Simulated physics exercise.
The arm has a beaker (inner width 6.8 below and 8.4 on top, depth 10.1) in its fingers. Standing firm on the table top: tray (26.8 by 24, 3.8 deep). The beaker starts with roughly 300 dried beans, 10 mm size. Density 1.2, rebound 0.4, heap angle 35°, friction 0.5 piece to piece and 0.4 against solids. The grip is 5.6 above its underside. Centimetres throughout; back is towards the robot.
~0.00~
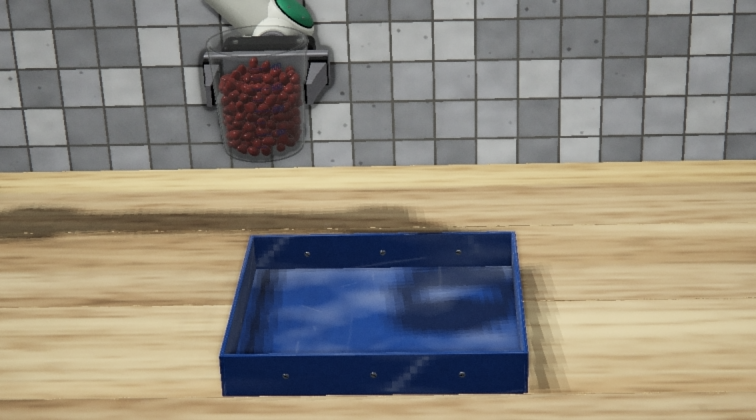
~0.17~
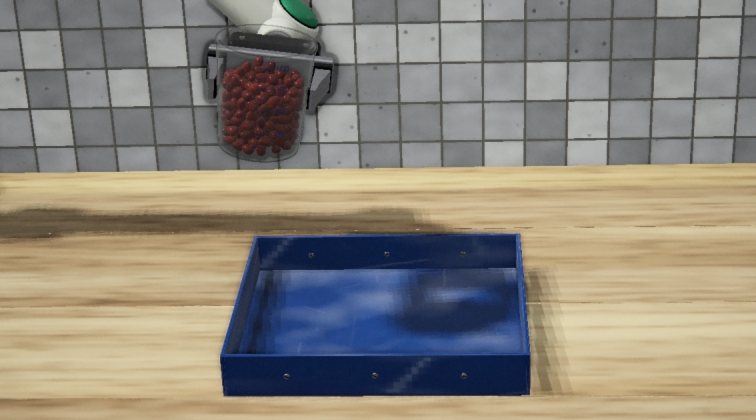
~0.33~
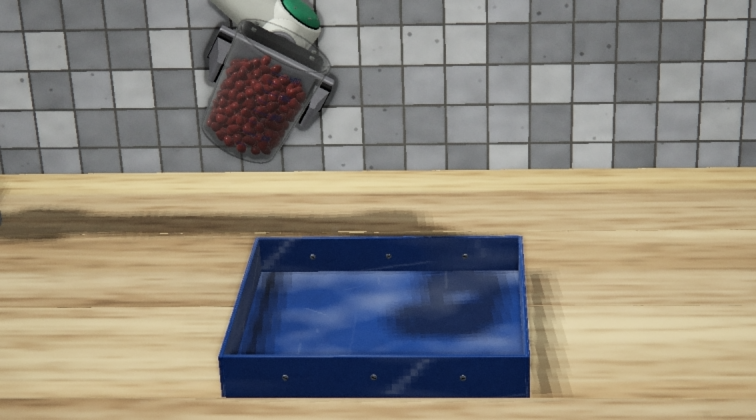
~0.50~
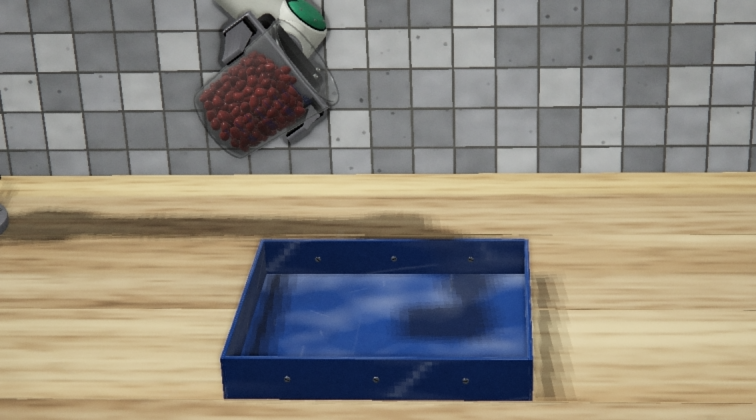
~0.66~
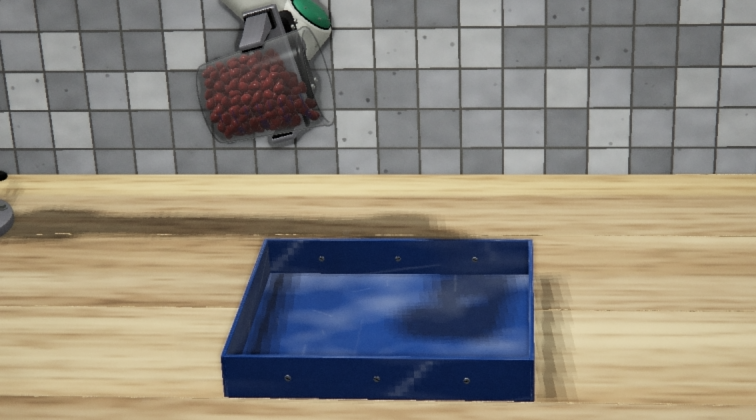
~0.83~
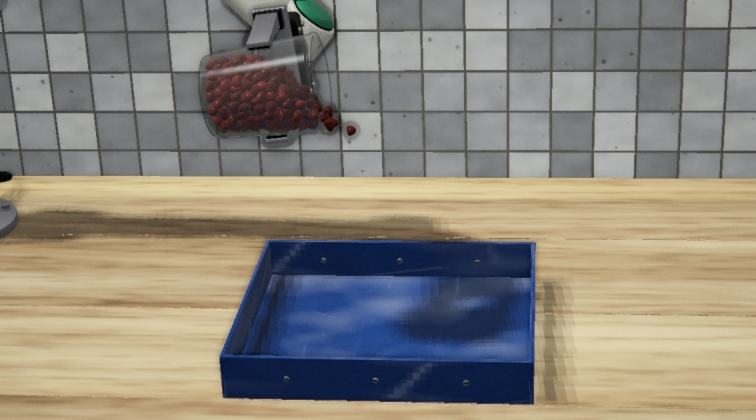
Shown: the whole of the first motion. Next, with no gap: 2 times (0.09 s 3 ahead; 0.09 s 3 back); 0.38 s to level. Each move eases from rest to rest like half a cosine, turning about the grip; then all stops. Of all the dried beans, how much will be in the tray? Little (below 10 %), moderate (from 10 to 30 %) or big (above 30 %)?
Share in the tray: Big (above 30 %).
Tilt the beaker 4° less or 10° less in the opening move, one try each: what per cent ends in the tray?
About 55 and 40 per cent.
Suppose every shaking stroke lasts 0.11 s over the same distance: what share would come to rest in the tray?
In that case some 50 per cent.
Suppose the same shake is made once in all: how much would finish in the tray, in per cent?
In that case some 45 per cent.
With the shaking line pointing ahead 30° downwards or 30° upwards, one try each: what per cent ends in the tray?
Some 35 and 75 per cent.
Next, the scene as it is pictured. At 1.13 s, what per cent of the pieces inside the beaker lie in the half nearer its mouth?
Some 65 per cent.
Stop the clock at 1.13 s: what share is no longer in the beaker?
Some 40 per cent.
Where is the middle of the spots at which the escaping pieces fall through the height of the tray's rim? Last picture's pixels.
Near (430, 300).
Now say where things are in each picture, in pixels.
In the first frame, beaker middle at (261, 96), level; upper third of the load around (259, 88), from x 225 to 295, top at y 65; 297 in the beaker.
In the second frame, beaker middle at (263, 96), tilted 8° forward; upper third of the load around (260, 86), from x 225 to 300, top at y 60.
In the third frame, beaker middle at (260, 95), tilted 29° forward; upper third of the load around (255, 84), from x 210 to 300, top at y 60.
In the fourth frame, beaker middle at (262, 95), tilted 54° forward; upper third of the load around (253, 81), from x 205 to 300, top at y 55.
In the fifth frame, beaker middle at (263, 91), tilted 75° forward; upper third of the load around (249, 76), from x 205 to 315, top at y 55.
In the sixth frame, beaker middle at (264, 90), tilted 83° forward; upper third of the load around (246, 76), from x 210 to 350, top at y 60; 296 in the beaker, 1 in flight or on a rim.
By 1.13 s, tilted 83° forward, highest piece 25 above the table; 185 in the beaker, 42 in the tray, 70 in flight or on a rim.
By 1.42 s, tilted 27° forward, highest piece 27 above the table; 178 in the tray, 114 in the beaker, 5 in flight or on a rim.
By 1.77 s, level, highest piece 24 above the table; 183 in the tray, 114 in the beaker.
By 2.82 s, level, highest piece 24 above the table; 183 in the tray, 114 in the beaker.
Final count, 183 in the tray, 114 in the beaker. That is 62 % in the tray.
